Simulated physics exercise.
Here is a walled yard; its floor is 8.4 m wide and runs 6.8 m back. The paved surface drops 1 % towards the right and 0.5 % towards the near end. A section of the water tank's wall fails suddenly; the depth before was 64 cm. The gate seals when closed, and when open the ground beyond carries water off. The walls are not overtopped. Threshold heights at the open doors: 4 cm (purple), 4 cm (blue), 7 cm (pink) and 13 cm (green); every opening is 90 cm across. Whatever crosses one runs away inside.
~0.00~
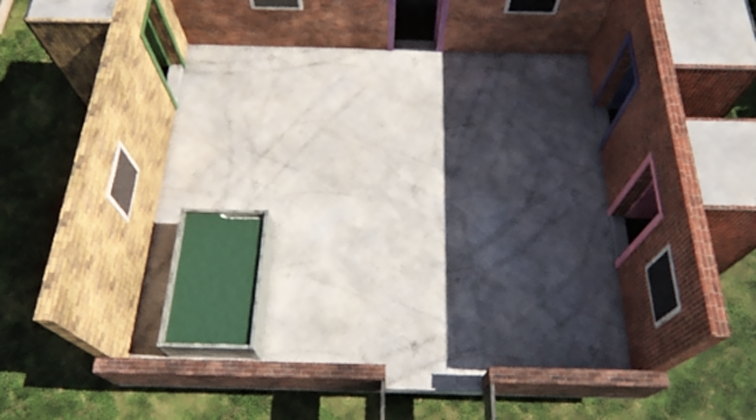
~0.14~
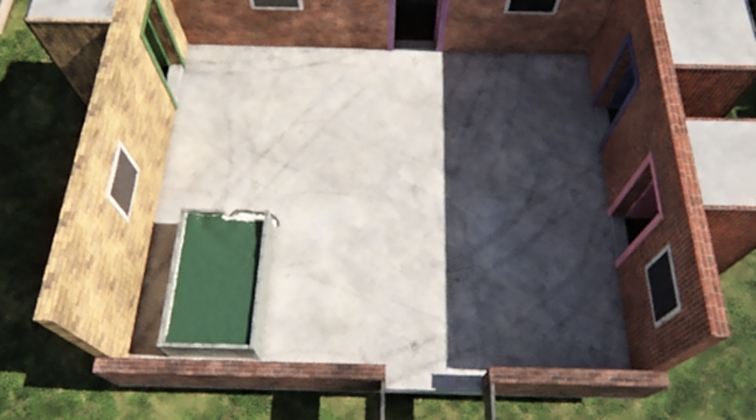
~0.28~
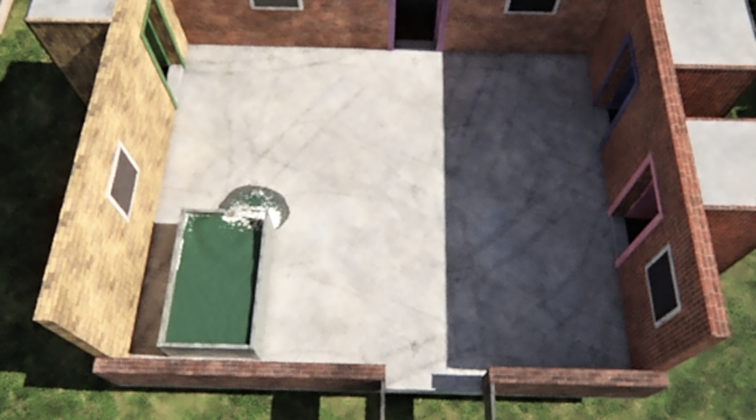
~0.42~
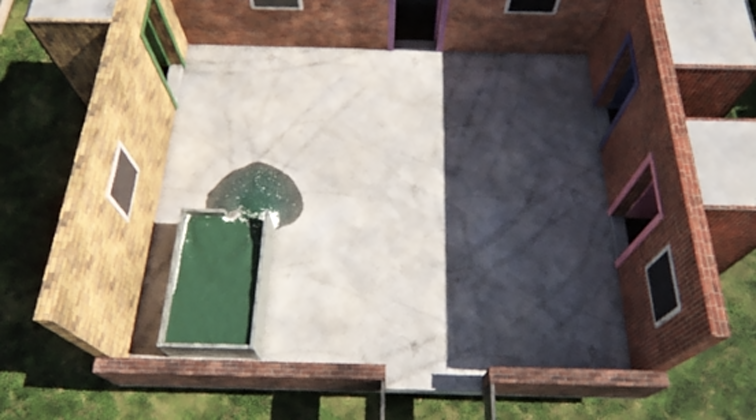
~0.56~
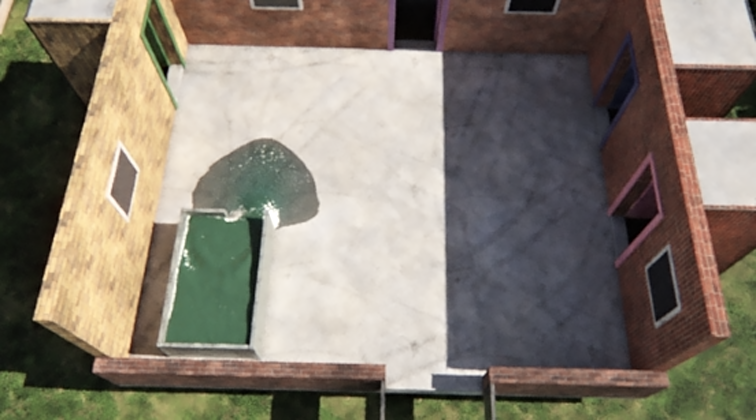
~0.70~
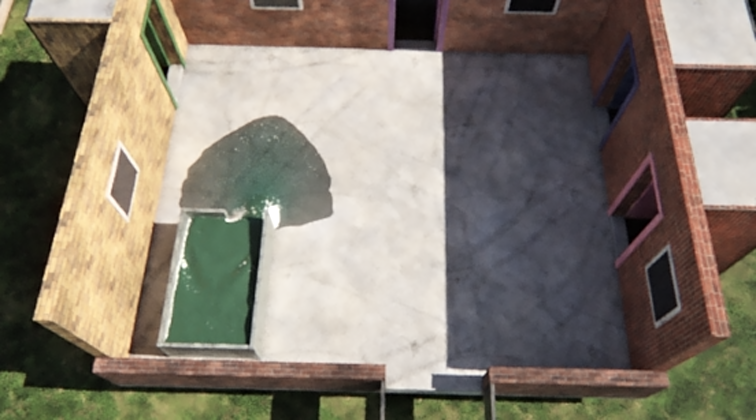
Green water broke out through the far side of a tank in the lower left of a brick-walled yard, then fanned out across the pale floor in a steadily widening dark puddle.
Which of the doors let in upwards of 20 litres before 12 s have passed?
Door by door: At the purple door it exceeds the limit; at the blue door it goes over the limit; at the pink door it stays under the limit; at the green door it stays under the limit.
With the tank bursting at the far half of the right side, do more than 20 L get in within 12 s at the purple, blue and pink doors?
Against that limit: Purple below, blue above, pink over.
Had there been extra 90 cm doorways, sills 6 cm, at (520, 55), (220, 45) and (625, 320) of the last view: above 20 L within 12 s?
In turn: Under, over, not over.
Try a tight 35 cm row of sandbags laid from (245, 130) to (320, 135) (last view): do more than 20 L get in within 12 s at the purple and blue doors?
Against that limit: Purple below, blue above.
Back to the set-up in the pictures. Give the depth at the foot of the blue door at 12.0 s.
Some 8.5 cm.
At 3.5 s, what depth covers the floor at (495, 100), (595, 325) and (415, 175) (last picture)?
Roughly 1, 0 and 1 cm, in turn.
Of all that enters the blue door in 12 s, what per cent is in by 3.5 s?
Some 0 per cent by then.
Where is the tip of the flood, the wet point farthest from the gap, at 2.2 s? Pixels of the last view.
At about (403, 53).
After 1.4 s water covers 25 % of the floor and is deepest (32 cm) near (254, 221); purple door not reached, blue door not reached, pink door not reached, green door not reached.
After 2.2 s water covers 35 % of the floor and is deepest (28 cm) near (254, 221); purple door not reached, blue door not reached, pink door not reached, green door 9 cm at the sill, 0 L in.
After 3.5 s water covers 40 % of the floor and is deepest (20 cm) near (254, 221); purple door 8 cm at the sill, 14 L in, blue door not reached, pink door not reached, green door 12 cm at the sill, 0 L in.
After 7.0 s water covers 55 % of the floor and is deepest (12 cm) near (254, 221); purple door 6 cm at the sill, 29 L in, blue door 9 cm at the sill, 15 L in, pink door 2 cm at the sill, 0 L in, green door 7 cm at the sill, 1 L in.
After 12.0 s water covers 75 % of the floor and is deepest (12 cm) near (627, 380); purple door 3 cm at the sill, 34 L in, blue door 8 cm at the sill, 95 L in, pink door 6 cm at the sill, 0 L in, green door 3 cm at the sill, 1 L in.
